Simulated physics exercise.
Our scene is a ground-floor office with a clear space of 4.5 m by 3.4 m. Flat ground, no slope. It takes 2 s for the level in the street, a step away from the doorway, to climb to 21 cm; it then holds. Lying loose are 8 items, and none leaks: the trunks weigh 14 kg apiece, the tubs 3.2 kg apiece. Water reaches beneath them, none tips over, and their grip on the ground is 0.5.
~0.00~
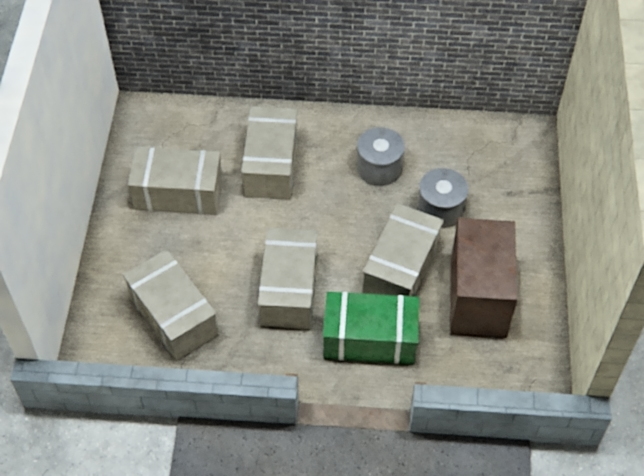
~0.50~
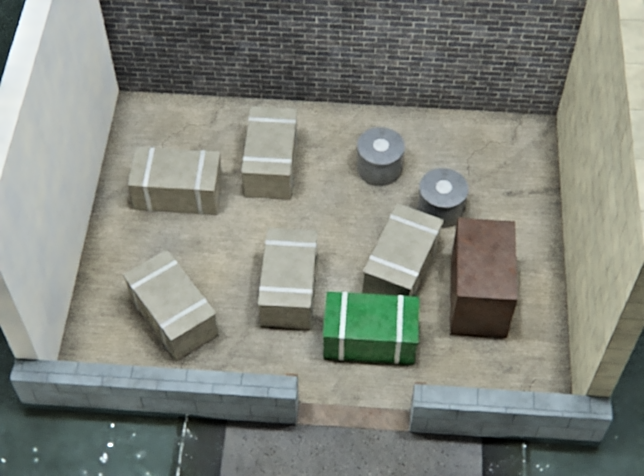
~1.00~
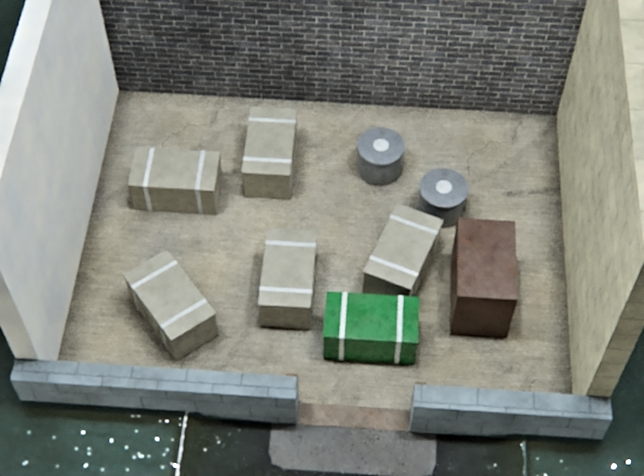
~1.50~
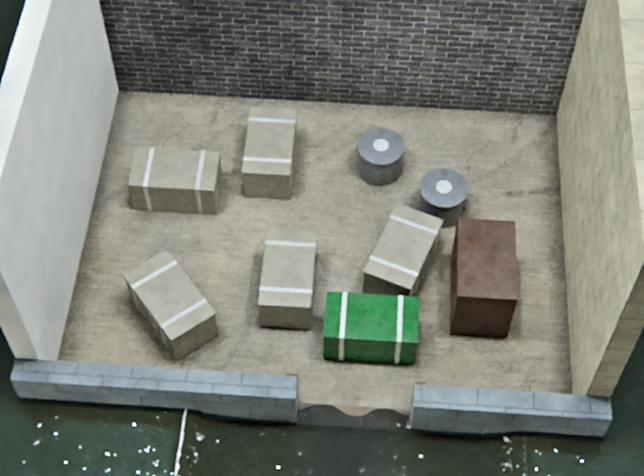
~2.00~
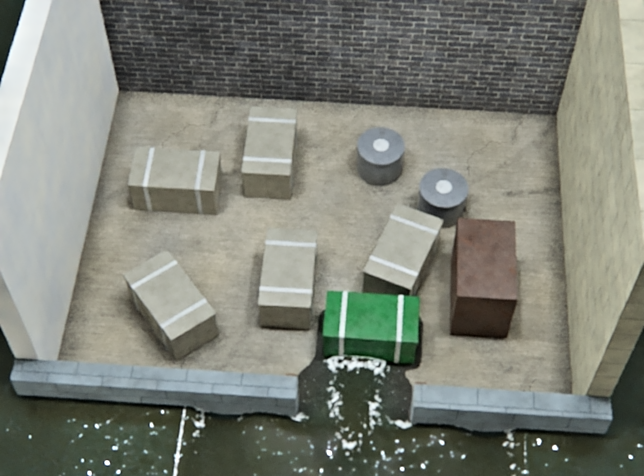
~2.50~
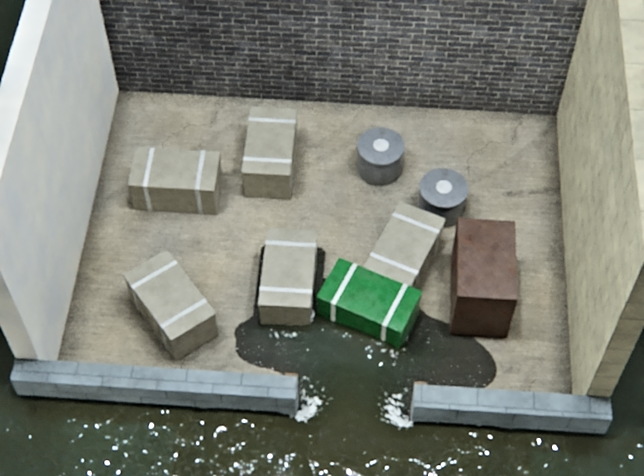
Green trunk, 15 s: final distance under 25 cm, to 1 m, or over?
It is pushed well off.
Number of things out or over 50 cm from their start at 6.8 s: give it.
7 of them.
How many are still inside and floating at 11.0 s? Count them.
It comes to 8 of them.
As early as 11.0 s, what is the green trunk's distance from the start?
About 200 cm.
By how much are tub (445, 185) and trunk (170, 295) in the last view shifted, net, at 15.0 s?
They sit 20 cm and 200 cm away, in the order given.
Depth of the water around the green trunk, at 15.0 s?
The depth there is around 9 cm.
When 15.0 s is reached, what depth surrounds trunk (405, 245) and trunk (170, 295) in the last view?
I'd estimate 11 cm for the first and 12 cm for the second.
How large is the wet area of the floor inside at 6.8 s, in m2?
Roughly 14 m2.
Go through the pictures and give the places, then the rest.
The green trunk at (372, 317) rests on the ground; water covers 0.0 m2; 0 of 8 have shifted, in the first frame.
The green trunk at (372, 317) rests on the ground; water covers 0.0 m2; 0 of 8 have shifted, in the second frame.
The green trunk at (372, 317) rests on the ground; 0.0 m2 under water; 0 of 8 have shifted, in the third frame.
The green trunk at (372, 317), on the bottom; water covers 0.0 m2; 0 of 8 have shifted, in the fourth frame.
The green trunk at (372, 316), on the bottom; 0.4 m2 under water; 0 of 8 have shifted, in the fifth frame.
The green trunk at (370, 294) rests on the ground, 22 cm from its start; 1.6 m2 under water; 1 of 8 have shifted, in the sixth frame.
After 3.5 s the green trunk is near (383, 255), 0.6 m from its start, afloat; 1 afloat.
After 6.8 s the green trunk is near (297, 108), 2.4 m from its start, afloat; 7 afloat.
After 11.0 s the green trunk is near (247, 149), 2.1 m from its start, afloat; 8 afloat.
After 15.0 s the green trunk is near (188, 245), 1.7 m from its start, afloat; 8 afloat.
